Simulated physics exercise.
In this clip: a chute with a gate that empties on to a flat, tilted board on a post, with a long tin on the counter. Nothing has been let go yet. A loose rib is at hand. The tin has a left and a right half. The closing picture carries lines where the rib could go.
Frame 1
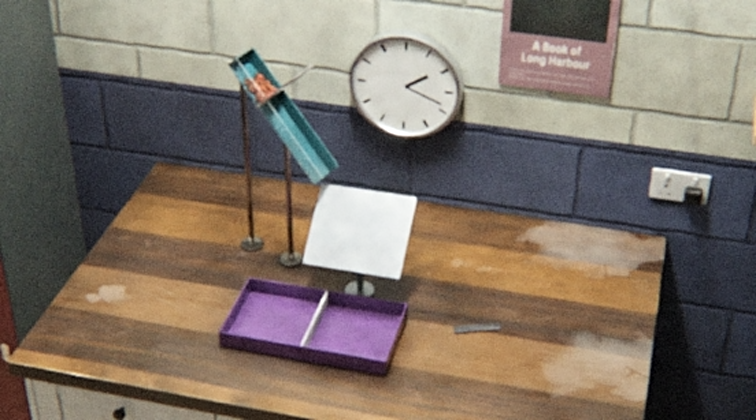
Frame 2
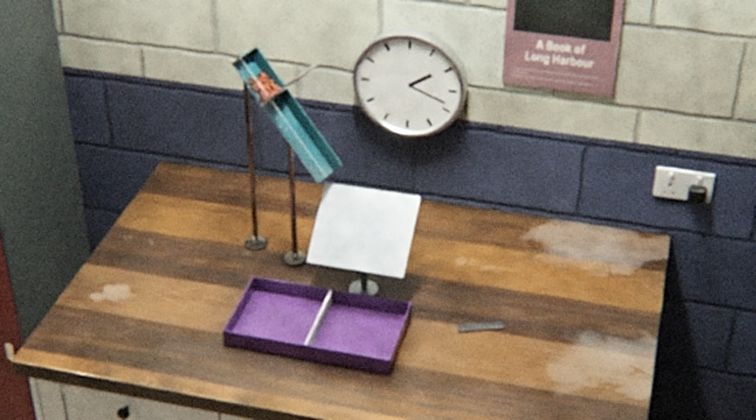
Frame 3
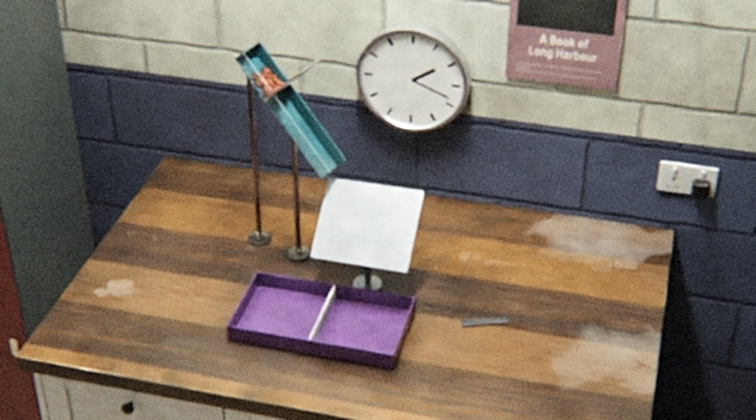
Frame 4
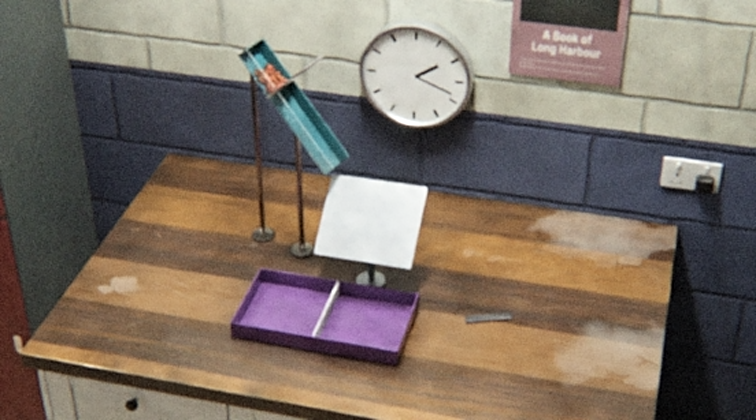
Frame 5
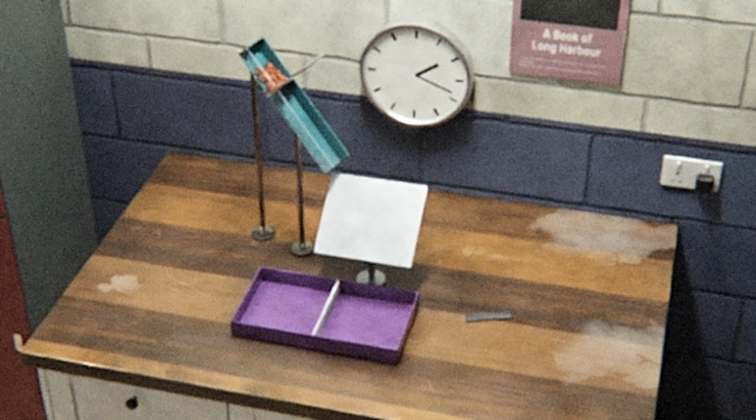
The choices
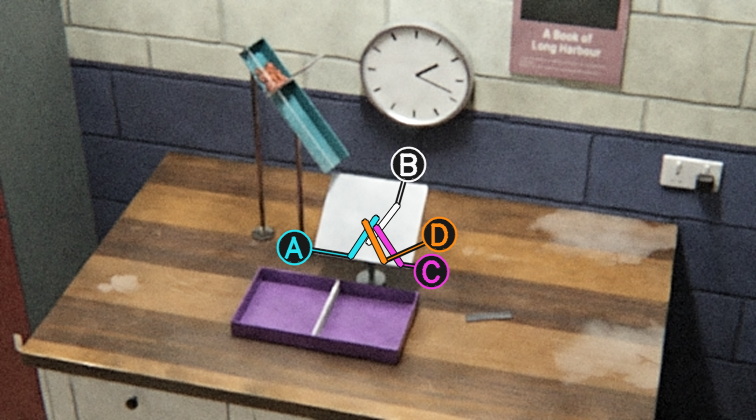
Orange pellets resting in a raised teal chute above a tilted white board and divided purple tray, the view drifting slightly.
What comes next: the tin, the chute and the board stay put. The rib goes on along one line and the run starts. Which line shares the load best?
Line A.
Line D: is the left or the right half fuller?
Right.
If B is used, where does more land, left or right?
Right.
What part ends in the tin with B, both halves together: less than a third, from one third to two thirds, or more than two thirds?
It is more than two thirds.
On the marked copy, line A from (376, 218) to (350, 256); line B from (396, 205) to (369, 242); line C from (376, 227) to (400, 264); line D from (365, 222) to (384, 261).
If A is chosen, of what is caught, about half in the left half, about half in the right.
If B is chosen, of what is caught, a small part in the left half, nearly all in the right.
If C is chosen, of what is caught, a stray few in the left half, nearly all in the right.
If D is chosen, of what is caught, a small part in the left half, nearly all in the right.
